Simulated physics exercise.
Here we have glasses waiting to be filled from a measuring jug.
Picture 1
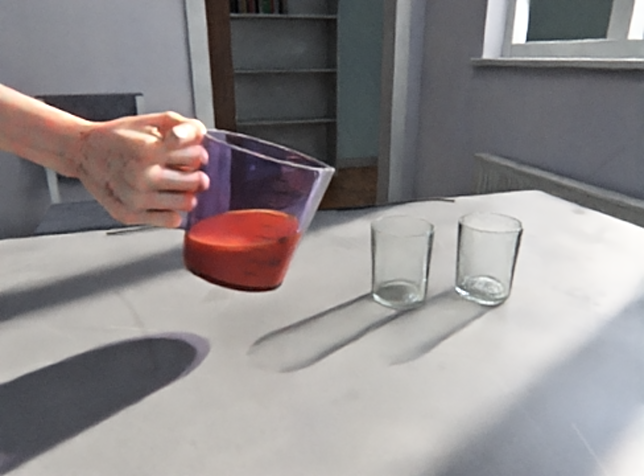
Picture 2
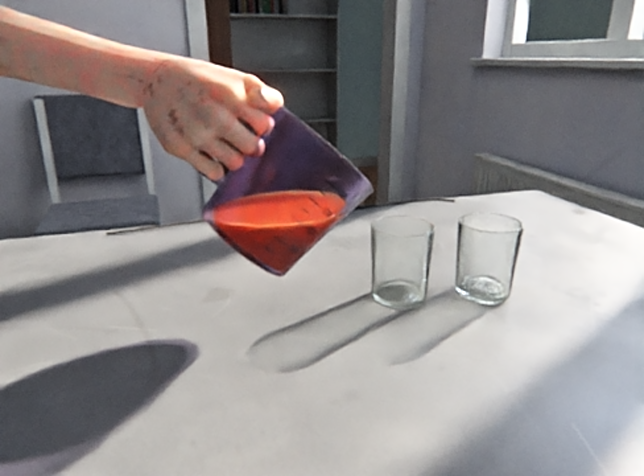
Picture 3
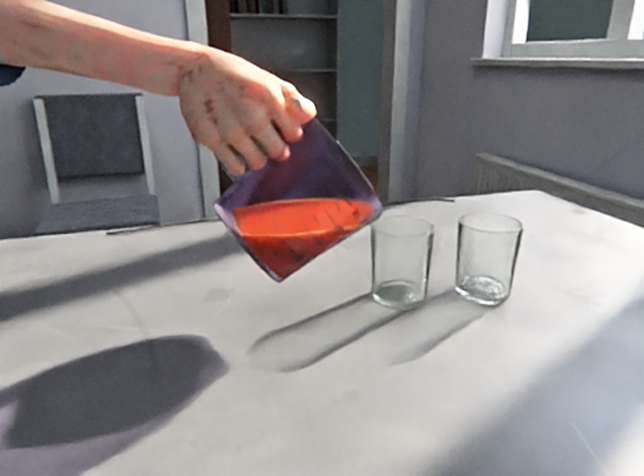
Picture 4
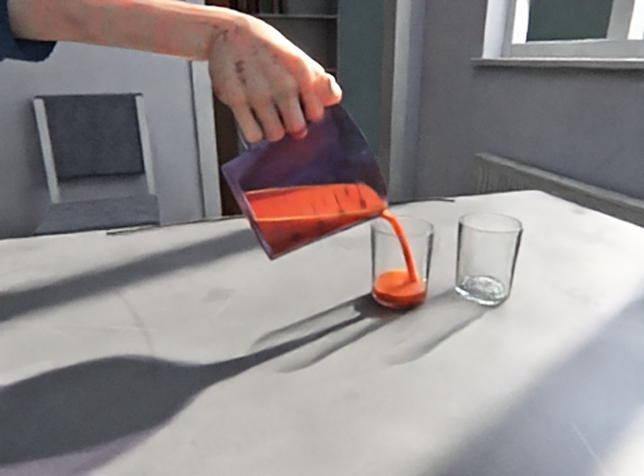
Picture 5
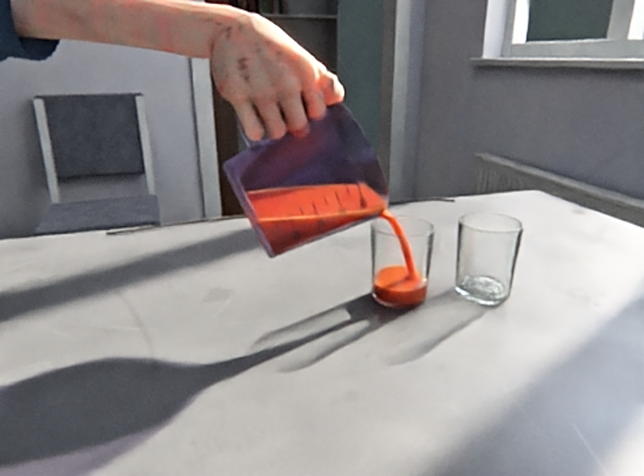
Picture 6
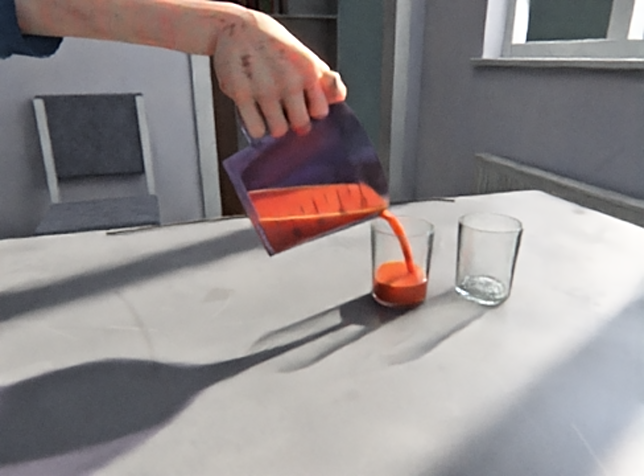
To begin with, a hand holds a clear measuring jug of red juice beside two empty glasses on a pale table. The hand moves the jug to the right, tilting it further as the juice nears the lip. Then a thin stream runs into the left glass, gradually filling its lower part.
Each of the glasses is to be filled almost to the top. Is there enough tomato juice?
What the measuring jug holds runs short.
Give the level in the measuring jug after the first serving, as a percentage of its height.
Close to 10 %.
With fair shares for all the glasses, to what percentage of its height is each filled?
Roughly 70 per cent.
A moment on, the first is about two thirds full.
Further on, the first is done and the measuring jug has about a third of its load.
When it is over, the measuring jug is empty with one filled and the next at about half of a serving.
